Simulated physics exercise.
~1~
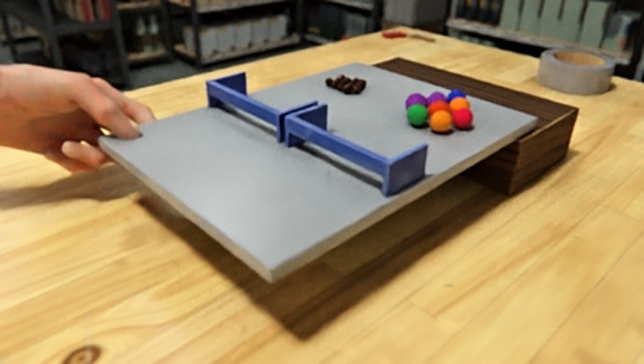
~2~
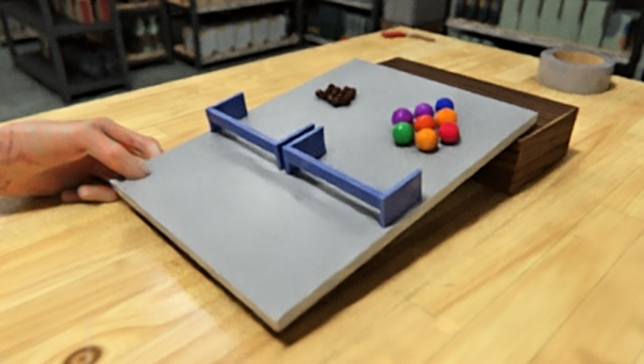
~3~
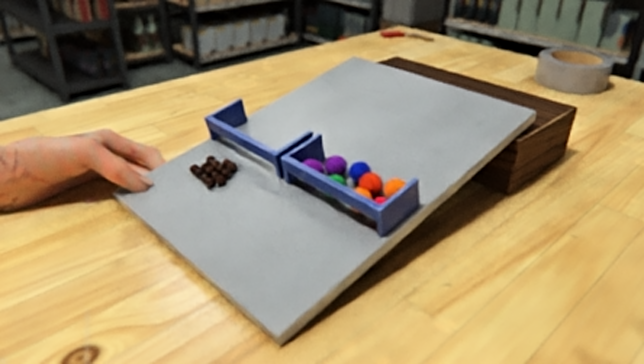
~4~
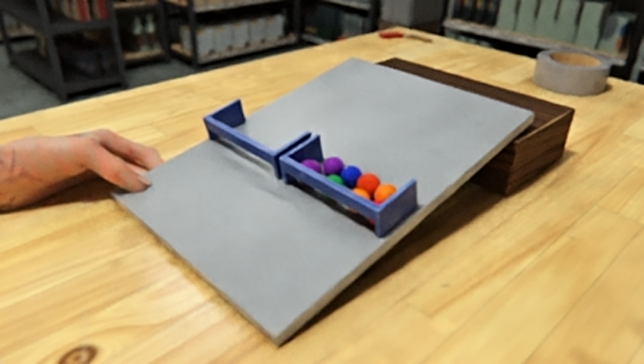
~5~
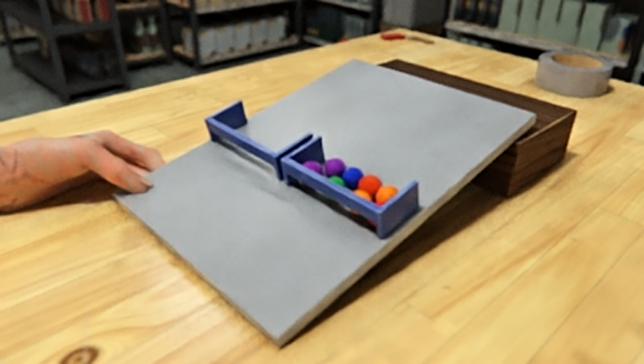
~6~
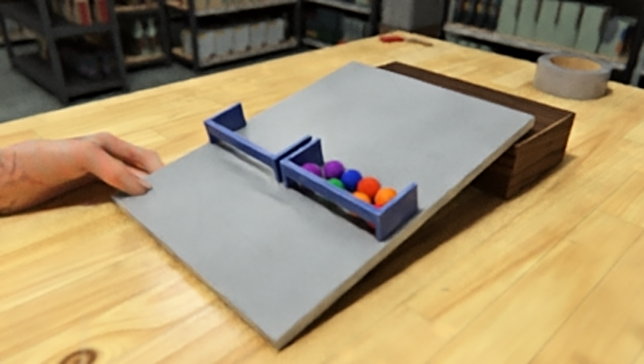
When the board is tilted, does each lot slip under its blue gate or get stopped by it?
The nearer lot, the coloured balls, is stopped by its gate. The farther lot of small dark pieces slips under its gate.
